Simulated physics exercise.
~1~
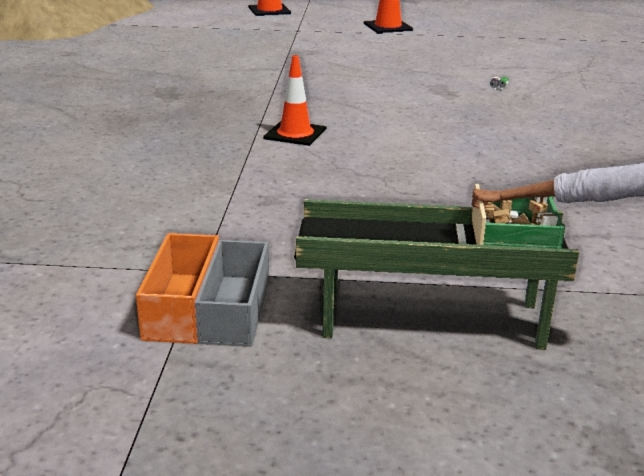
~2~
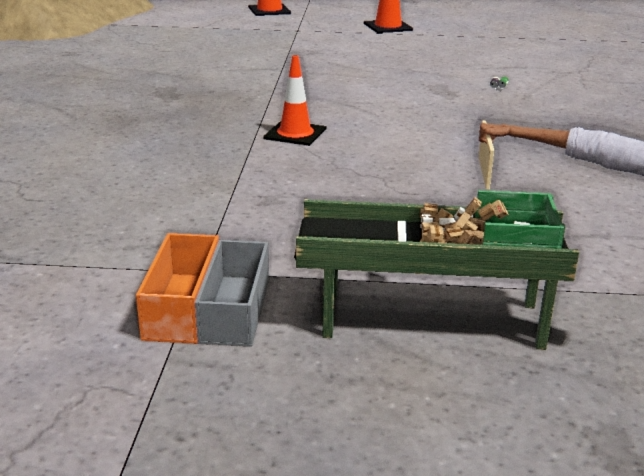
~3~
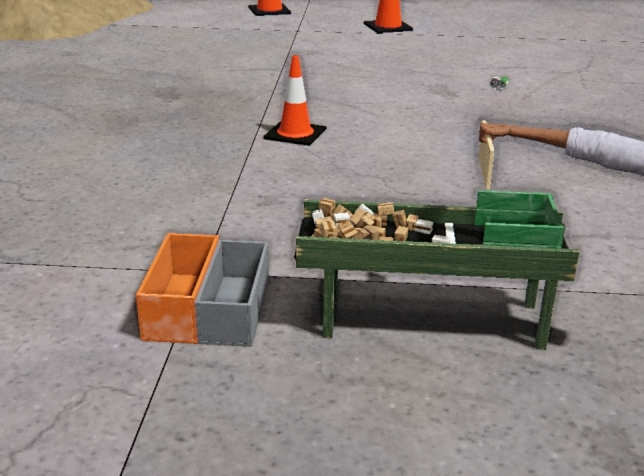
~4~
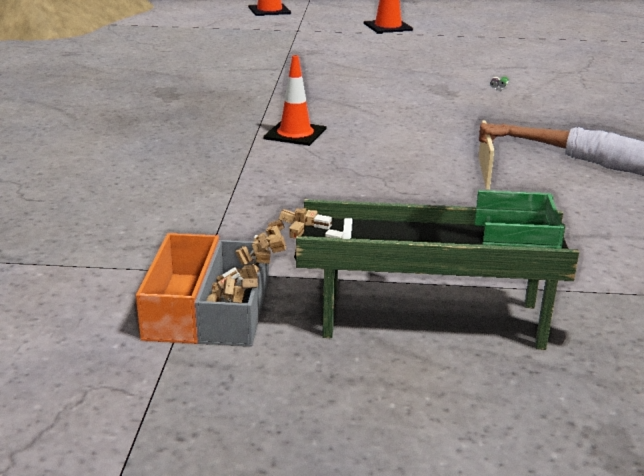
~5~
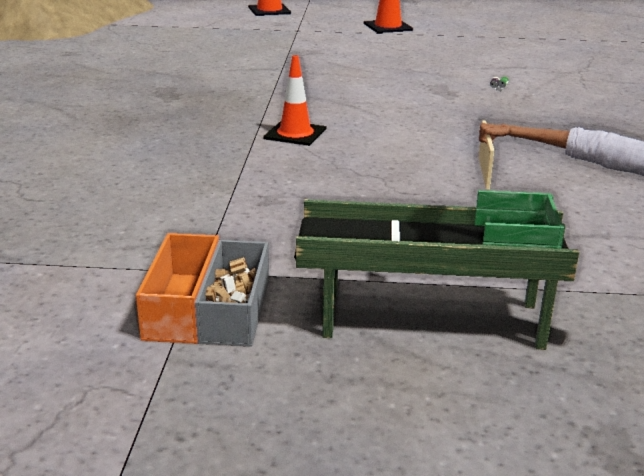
To begin with, a hand holds a wooden gate at the front of a green pen full of small tan and white blocks, set on a green trough with a black belt. The hand lifts the gate straight up, and the blocks ride left along the belt in a loose heap. They spread out as they near the left end, leaving the pen empty. Then they tumble off the edge into the grey bin beside the orange box. Finally the blocks lie piled in the grey bin, the orange box stays empty, and the hand still holds the gate aloft.
